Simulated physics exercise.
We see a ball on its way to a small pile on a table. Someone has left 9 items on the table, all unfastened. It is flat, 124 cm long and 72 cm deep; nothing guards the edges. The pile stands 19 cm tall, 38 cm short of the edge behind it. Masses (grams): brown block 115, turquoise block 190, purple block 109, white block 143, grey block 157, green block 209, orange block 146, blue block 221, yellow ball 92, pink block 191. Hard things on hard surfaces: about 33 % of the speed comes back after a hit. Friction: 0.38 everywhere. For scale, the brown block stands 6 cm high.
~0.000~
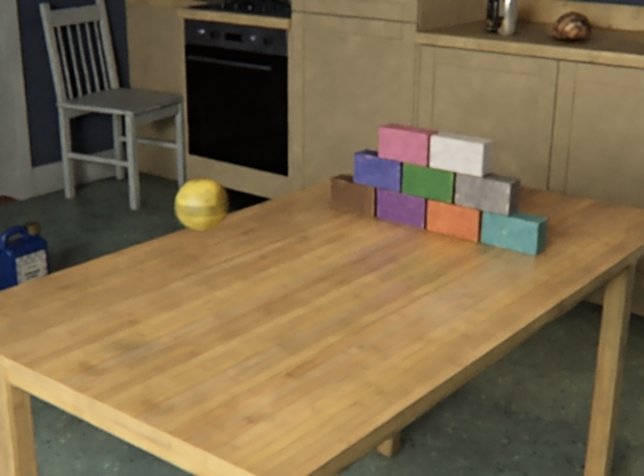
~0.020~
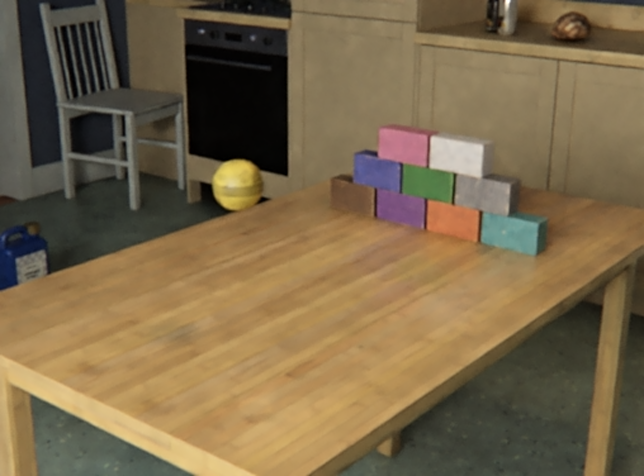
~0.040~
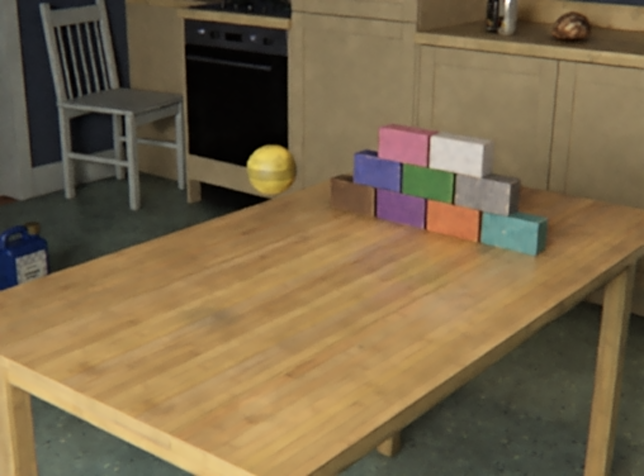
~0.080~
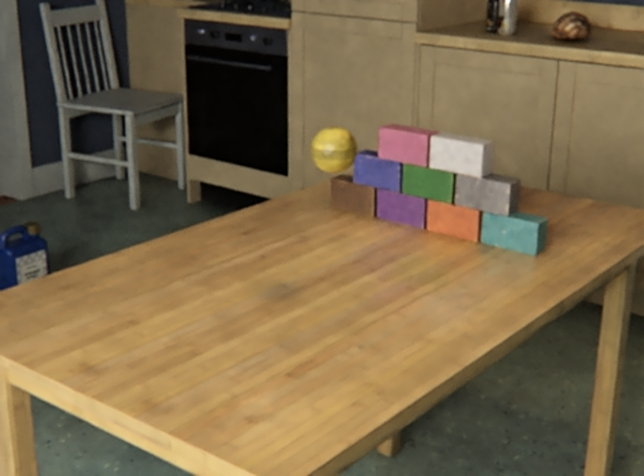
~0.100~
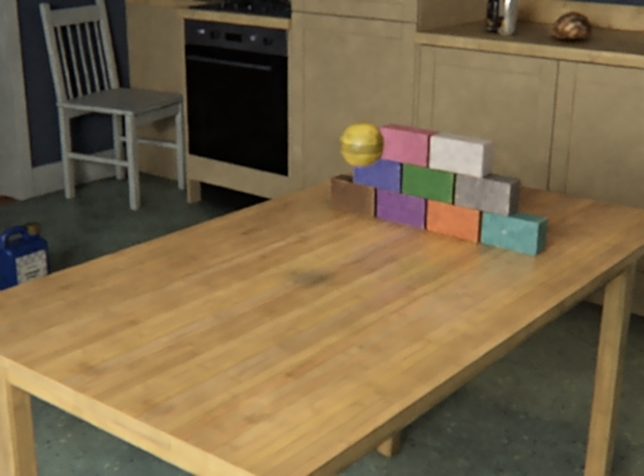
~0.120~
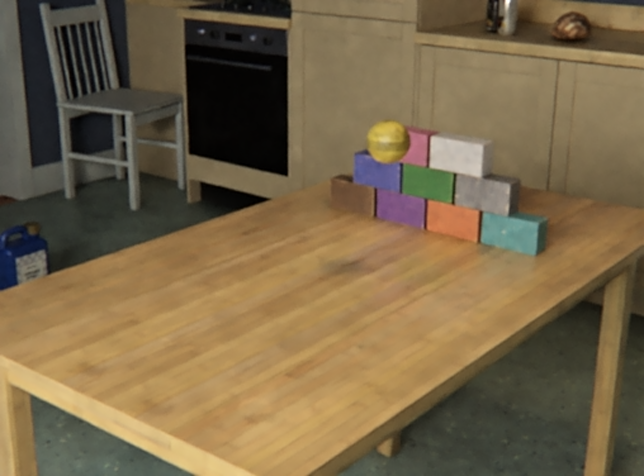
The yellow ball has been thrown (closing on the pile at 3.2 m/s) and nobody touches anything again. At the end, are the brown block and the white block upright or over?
The brown block is still upright, the white block falls over.
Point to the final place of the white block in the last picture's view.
At about (455, 194).
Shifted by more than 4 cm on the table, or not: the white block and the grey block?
The white block leaves its spot; the grey block holds its spot.
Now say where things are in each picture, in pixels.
Gap 62 cm; yellow ball (202, 204); brown block (357, 195); white block (461, 154), in the first picture.
Gap 56 cm; yellow ball (238, 185); grey block (487, 192), in the second picture.
Gap 50 cm; yellow ball (272, 170); orange block (458, 218), in the third picture.
Gap 37 cm; yellow ball (334, 150); pink block (408, 145), in the fourth picture.
Gap 30 cm; yellow ball (362, 145); purple block (406, 206), in the fifth picture.
Gap 24 cm; yellow ball (389, 142); brown block (357, 195); white block (461, 154), in the sixth picture.
Around 0.32 s, yellow ball near (558, 164); white block at 12° to upright near (477, 161).
Around 0.52 s, white block at 31° to upright near (475, 189).
Around 0.72 s, white block at 71° to upright near (462, 191).
Around 1.02 s, white block on its side near (455, 194).
Finally (1.2 s), on their side or leaning hard on the table, white block; the other 8 still in place (within 4 cm). Final places as that camera would see them, brown block near (357, 195), white block near (455, 194).
